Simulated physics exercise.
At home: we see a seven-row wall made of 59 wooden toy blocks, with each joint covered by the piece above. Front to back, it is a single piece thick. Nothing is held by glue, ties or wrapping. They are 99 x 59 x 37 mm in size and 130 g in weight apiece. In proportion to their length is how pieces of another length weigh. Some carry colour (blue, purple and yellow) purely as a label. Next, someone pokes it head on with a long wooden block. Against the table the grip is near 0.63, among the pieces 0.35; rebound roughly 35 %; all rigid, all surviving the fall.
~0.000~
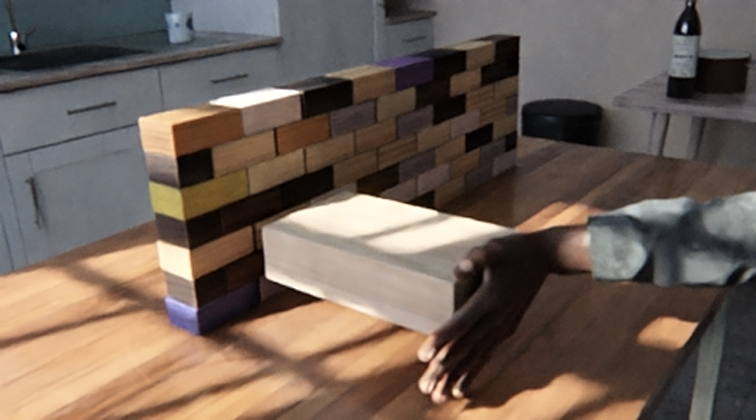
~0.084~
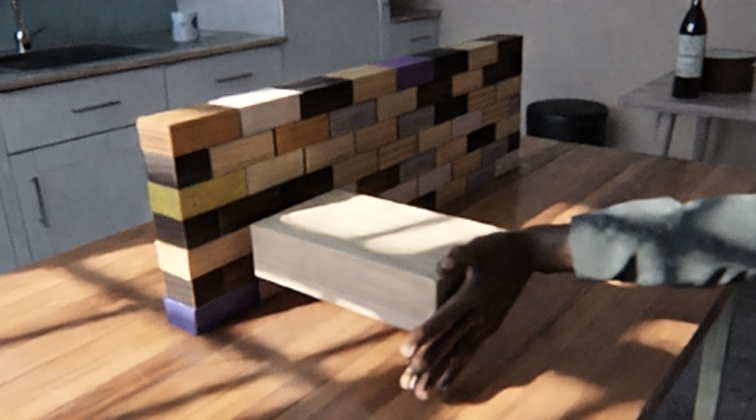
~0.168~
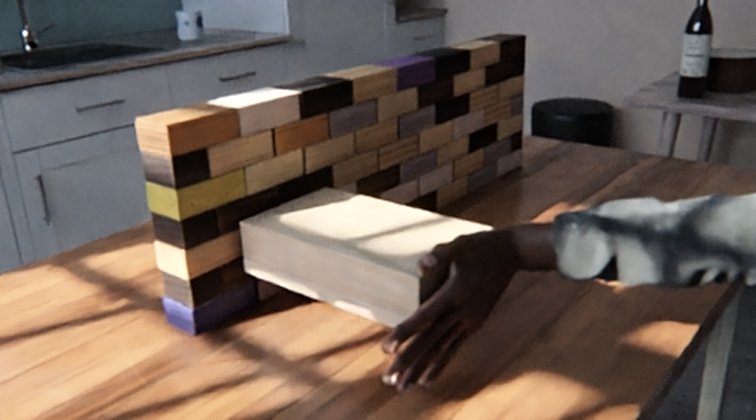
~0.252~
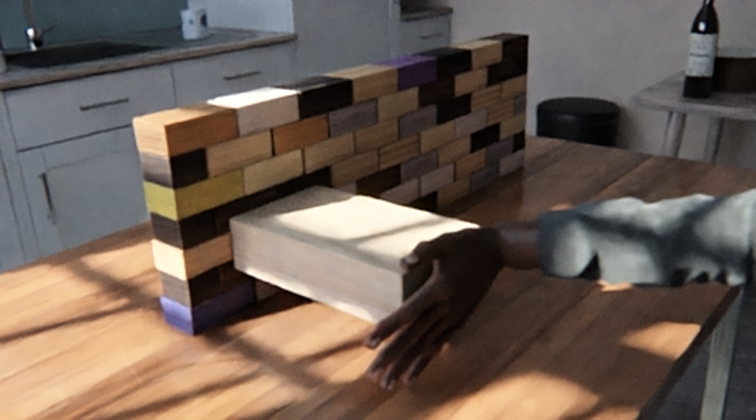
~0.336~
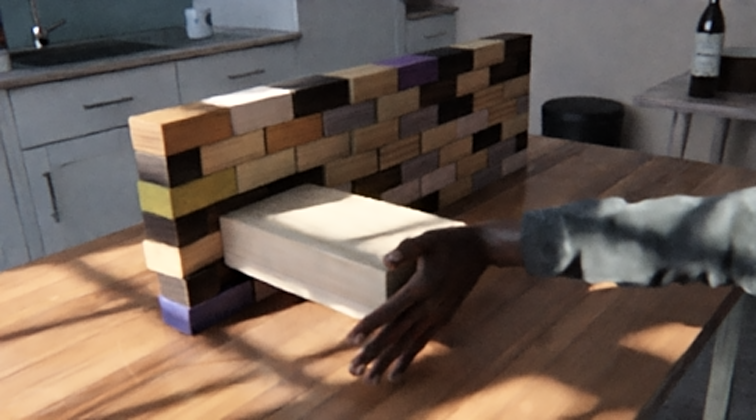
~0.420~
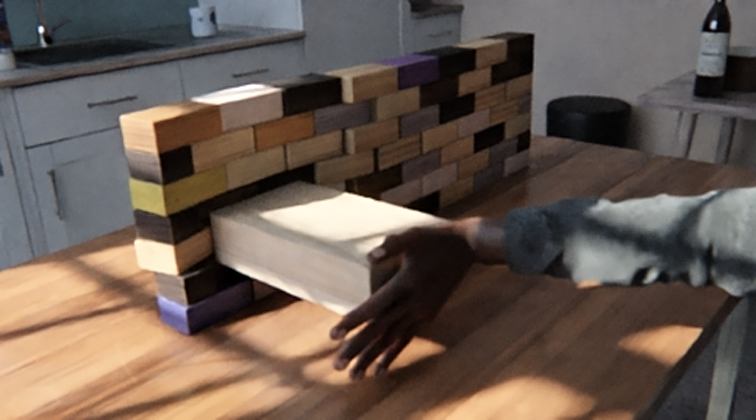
A hand slides a long pale wooden block across a sunlit tabletop toward a wall of stacked, mixed-colour wooden blocks, closing the gap until it meets the near part. It keeps pushing in, and the blocks around it shift back, the yellow one among them, while the far end barely changes.
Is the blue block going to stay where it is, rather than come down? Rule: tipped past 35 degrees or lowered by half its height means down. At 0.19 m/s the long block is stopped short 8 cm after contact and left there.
Yes, it keeps its place.
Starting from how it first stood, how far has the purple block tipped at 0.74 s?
Tilt: Approx. 20°.
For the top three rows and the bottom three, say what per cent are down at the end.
Top share 60 per cent; bottom share 20 per cent.
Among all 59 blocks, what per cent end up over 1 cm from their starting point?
It comes to 40 percent shifted.
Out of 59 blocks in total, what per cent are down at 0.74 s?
By then 25 %.
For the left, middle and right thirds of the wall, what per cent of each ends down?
From the left: 80, then 40, then 0 percent.
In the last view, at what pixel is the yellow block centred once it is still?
Around (69, 266).
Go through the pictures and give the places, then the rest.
In the first picture (we follow the side turned to the camera; the camera moves round a little), block in hand (278, 253) 48 mm short of touching; blue block (229, 308); yellow block (217, 194); purple block (416, 74); no piece has moved.
Block in hand (267, 250) 32 mm short of touching; blue block (228, 308), in the second picture.
Block in hand (255, 247) 16 mm short of touching; blue block (226, 308), in the third picture.
Block in hand (244, 244) 1 mm in; blue block (224, 308), in the fourth picture.
Block in hand (234, 241) 16 mm in; blue block (222, 307); yellow block (206, 192) displaced 9 mm; 18 stirred so far, in the fifth picture.
Block in hand (224, 238) 32 mm in; blue block (221, 306); yellow block (196, 189) displaced 23 mm; purple block (421, 73); 19 stirred so far, in the sixth picture.
Around 0.74 s, 16 of the 59 blocks down; blue block unmoved; yellow block tipped 45°, 58 mm lower.
Around 1.18 s, 23 of the 59 blocks down; blue block unmoved; purple block tipped 75°, 19 cm lower.
Finally (1.9 s), 23 of the 59 blocks down; blue block unmoved; purple block upside down; yellow block 15 cm lower. Seen by the last camera, middles, blue block near (206, 300), purple block near (356, 158).
